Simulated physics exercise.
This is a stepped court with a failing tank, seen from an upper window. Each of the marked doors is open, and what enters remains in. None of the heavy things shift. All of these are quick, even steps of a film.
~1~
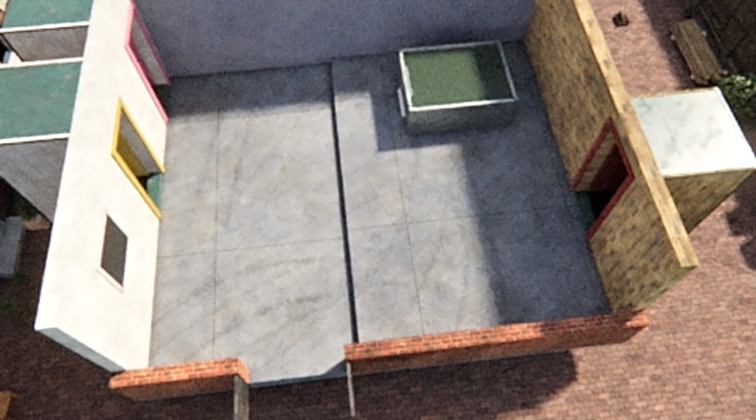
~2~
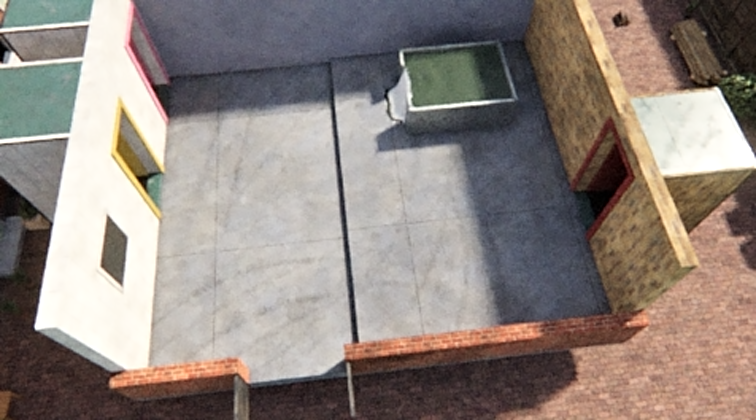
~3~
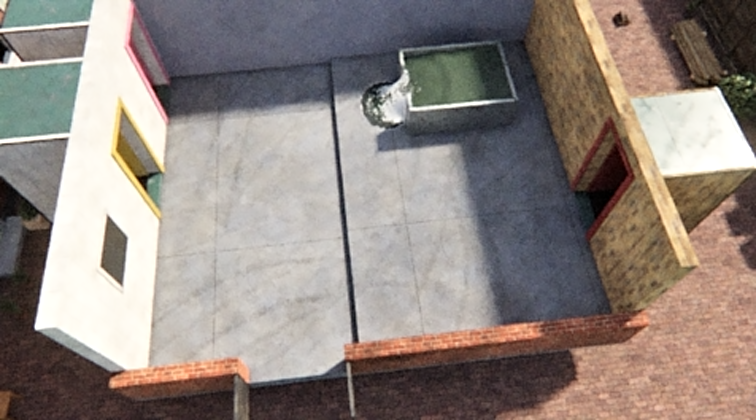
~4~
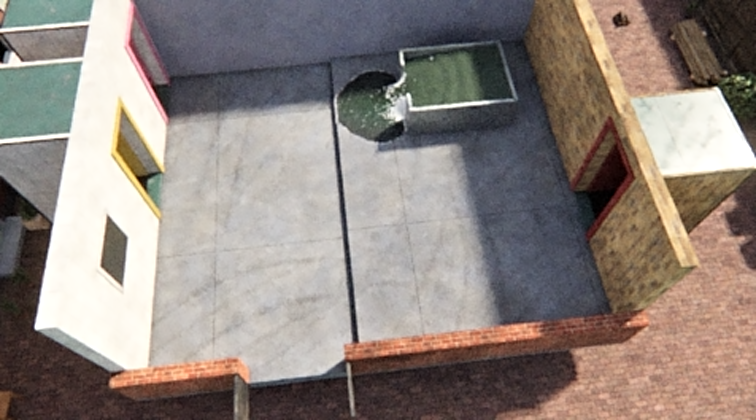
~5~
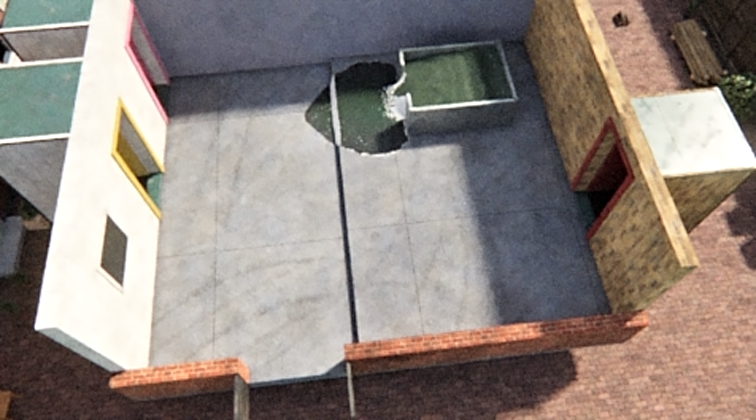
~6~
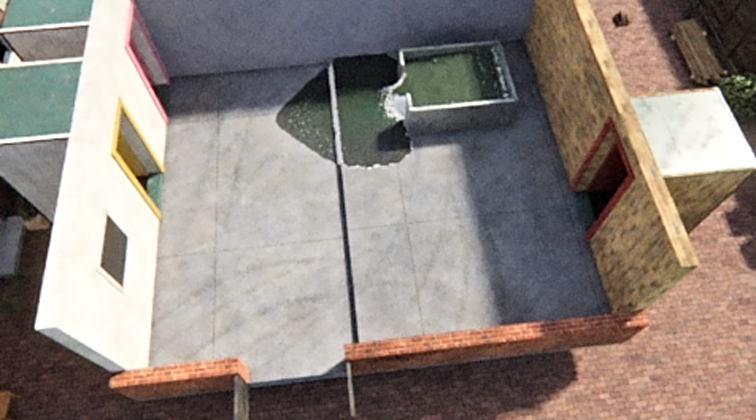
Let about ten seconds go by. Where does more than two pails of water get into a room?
The yellow door surpasses two buckets; the red door does not surpass two buckets; the pink door surpasses two buckets.
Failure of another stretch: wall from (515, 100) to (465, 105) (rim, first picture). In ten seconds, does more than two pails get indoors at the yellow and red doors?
Yellow: Falls short; red: Exceeds it.
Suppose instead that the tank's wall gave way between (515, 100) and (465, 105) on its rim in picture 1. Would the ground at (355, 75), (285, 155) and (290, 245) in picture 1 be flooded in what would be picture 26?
Bone-dry, bone-dry, bone-dry.
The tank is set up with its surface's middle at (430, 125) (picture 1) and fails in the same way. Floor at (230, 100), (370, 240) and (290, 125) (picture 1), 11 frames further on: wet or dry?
Taking them in the order asked: Inundated, then spared, then inundated.
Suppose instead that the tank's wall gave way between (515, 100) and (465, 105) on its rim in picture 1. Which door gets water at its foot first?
Answer: The red one.
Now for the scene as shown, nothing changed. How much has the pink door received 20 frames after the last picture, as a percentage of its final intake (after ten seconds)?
Share by then: About 60 in a hundred.
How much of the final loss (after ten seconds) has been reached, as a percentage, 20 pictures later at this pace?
Around 35 percent.
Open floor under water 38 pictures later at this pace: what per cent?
Roughly 45 percent, I'd say.
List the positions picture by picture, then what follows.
The first picture shows still water in the tank at (456, 77).
In the second picture, water pours out at (406, 95) and has run to (392, 89).
In the third picture, water pours out at (406, 96) and has run to (366, 113).
In the fourth picture, water pours out at (406, 96) and has run to (336, 104).
In the fifth picture, water pours out at (406, 96) and has run to (310, 113).
In the sixth picture, the front is at (281, 123), out from the gap at (406, 96).
A moment on, water covers 25 % of the floor; the yellow door not reached, the red door not reached, the pink door not reached.
Next, water covers 40 % of the floor; the yellow door wet at the sill, nothing in, the red door not reached, the pink door under two buckets in.
Then, water covers 45 % of the floor; the yellow door over two buckets in, the red door not reached, the pink door far over two buckets in.
Later, water covers 45 % of the floor; the yellow door over two buckets in, the red door not reached, the pink door far over two buckets in.
In the end, water covers 50 % of the floor; the yellow door over two buckets in, the red door not reached, the pink door far over two buckets in.
